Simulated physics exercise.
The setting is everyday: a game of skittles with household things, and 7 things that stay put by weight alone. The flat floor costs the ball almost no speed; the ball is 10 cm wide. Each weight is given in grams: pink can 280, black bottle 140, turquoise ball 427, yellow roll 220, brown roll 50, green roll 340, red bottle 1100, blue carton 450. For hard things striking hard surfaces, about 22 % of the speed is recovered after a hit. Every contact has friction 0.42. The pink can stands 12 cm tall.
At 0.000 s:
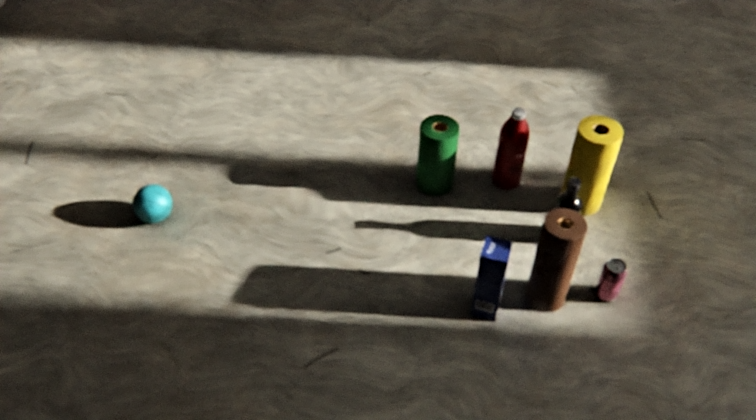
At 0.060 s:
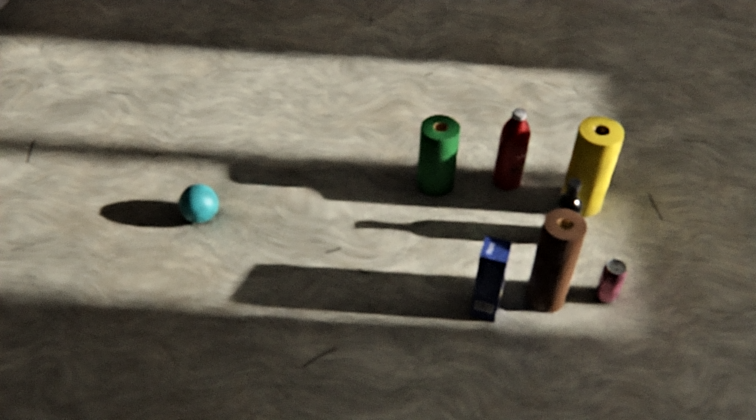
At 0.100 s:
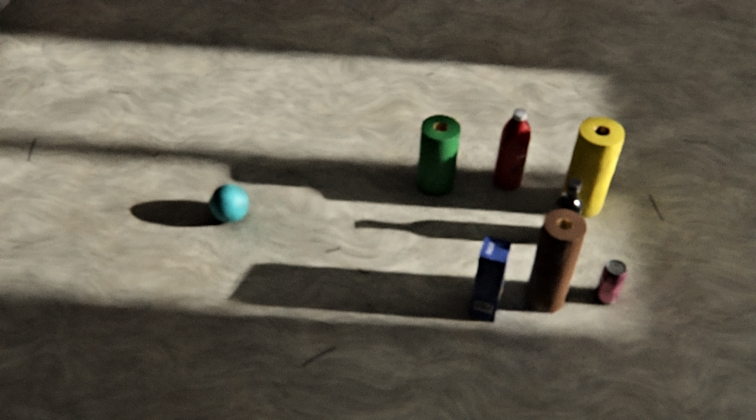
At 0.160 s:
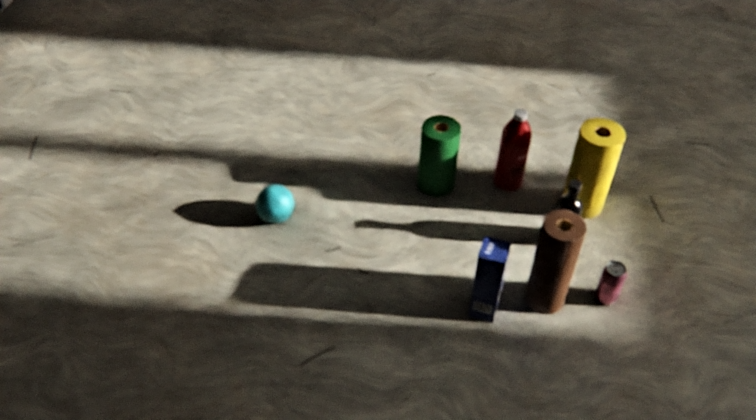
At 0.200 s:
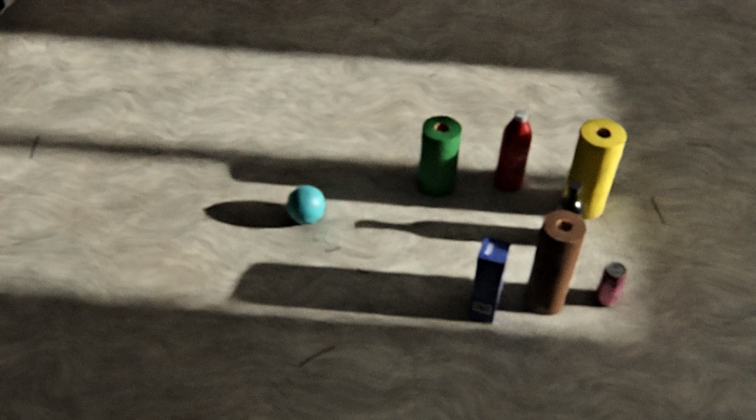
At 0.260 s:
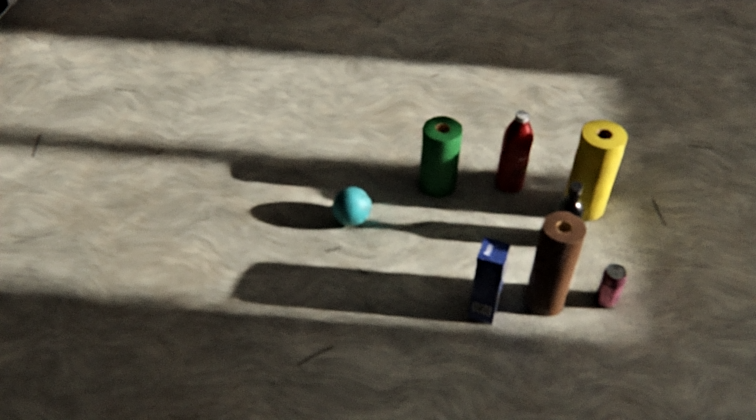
A turquoise ball rolled steadily from left to right across the sunlit floor, drawing closer to a group of upright rolls, bottles, a blue carton and a pink can, which all stayed still.
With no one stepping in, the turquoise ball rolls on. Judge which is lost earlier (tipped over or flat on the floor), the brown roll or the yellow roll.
I would say the second one.
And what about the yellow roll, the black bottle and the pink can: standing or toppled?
In the last frame the yellow roll does not stay up, the black bottle does not stay up and the pink can remains up.
After 0.56 s, ball has run 110 cm; turquoise ball near (567, 212); black bottle leaning 19°.
After 0.86 s, ball has run 142 cm; turquoise ball near (693, 224); yellow roll leaning 33° near (630, 141); black bottle on its side.
After 1.06 s, ball has run 164 cm; yellow roll on its side near (638, 143); black bottle on its side.
After 1.56 s, yellow roll on its side near (641, 141); black bottle on its side.
By the end (1.8 s), tipped over on the floor, black bottle and yellow roll; the other 5 in place, give or take 8 cm. Seen from the same camera at the end, brown roll near (554, 266), yellow roll near (642, 142). Brown roll was never lost; yellow roll went at 0.88 s.
